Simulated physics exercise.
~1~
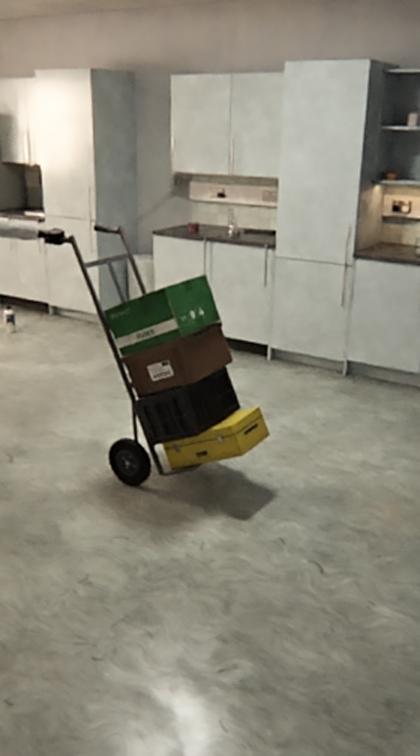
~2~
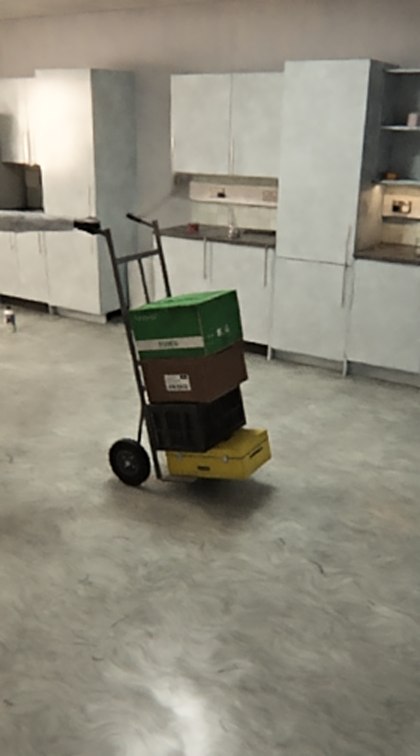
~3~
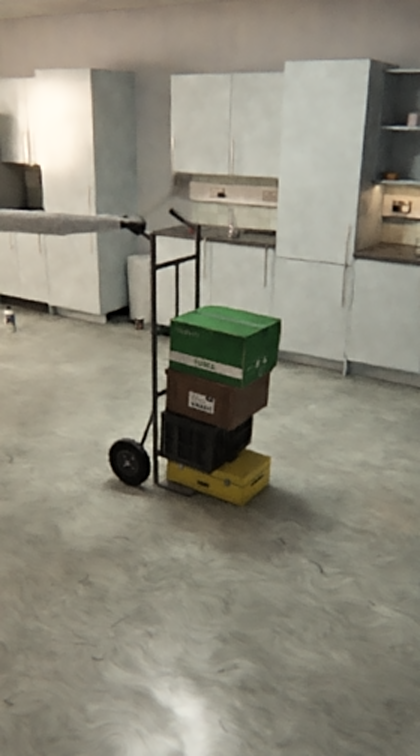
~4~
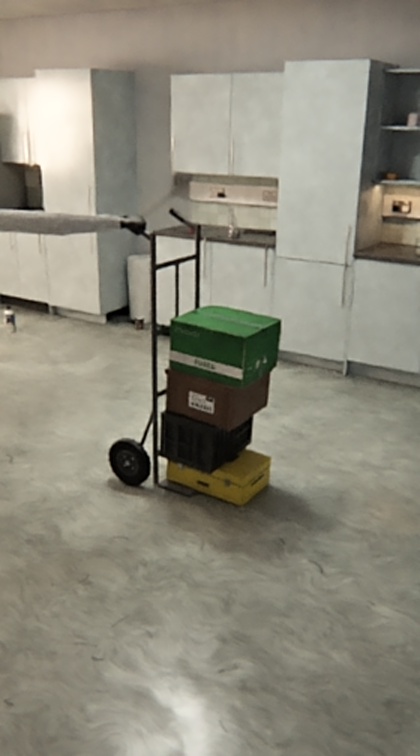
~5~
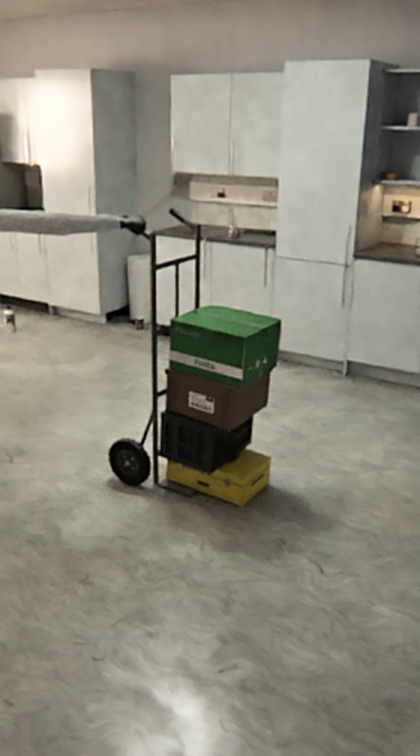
In a kitchen with pale cabinets, a tilted sack truck stacked with a yellow toolbox, black crate, brown tote and green box swung upright until its plate met the floor, and it stood still with all four still stacked, slightly unevenly.
